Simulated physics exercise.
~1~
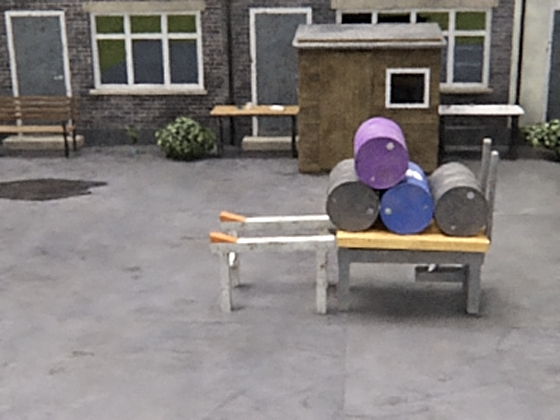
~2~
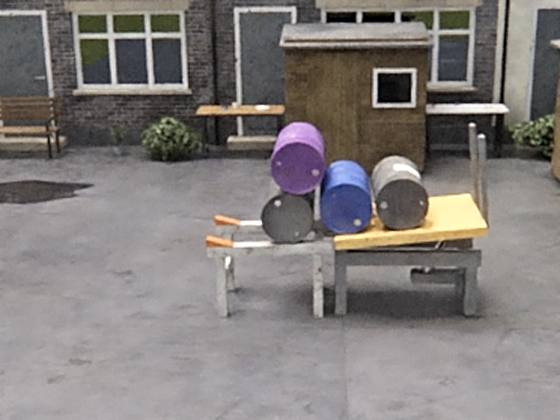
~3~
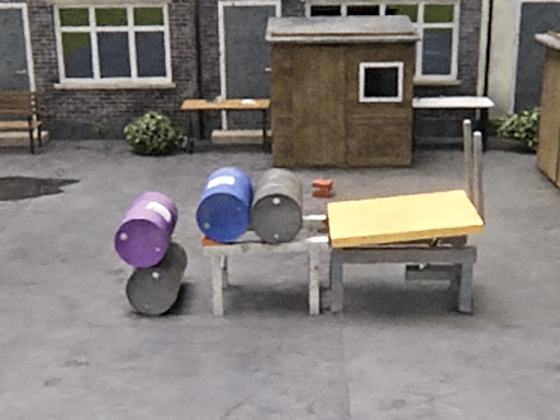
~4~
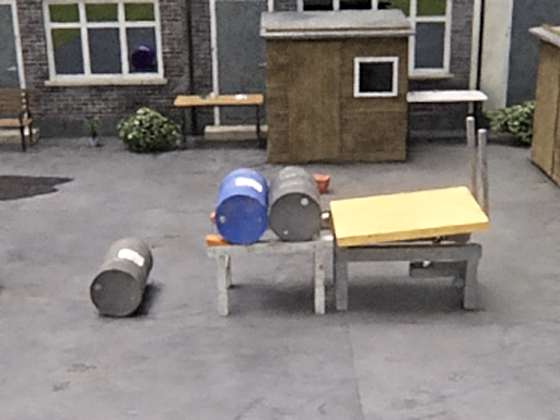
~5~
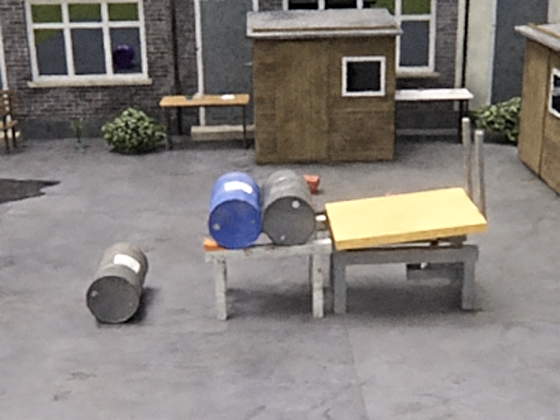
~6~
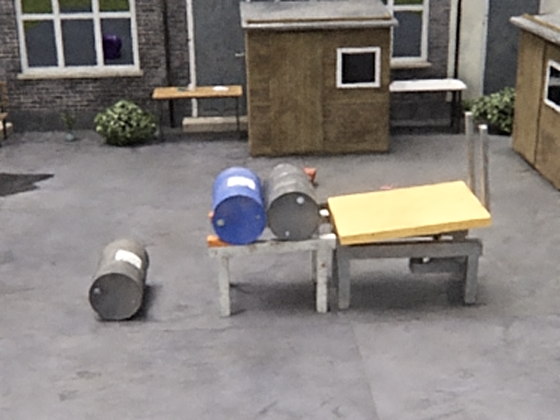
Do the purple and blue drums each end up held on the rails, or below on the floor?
The purple drum goes over the far end of the rack and is left below on the floor. The blue drum stays held on the rails.
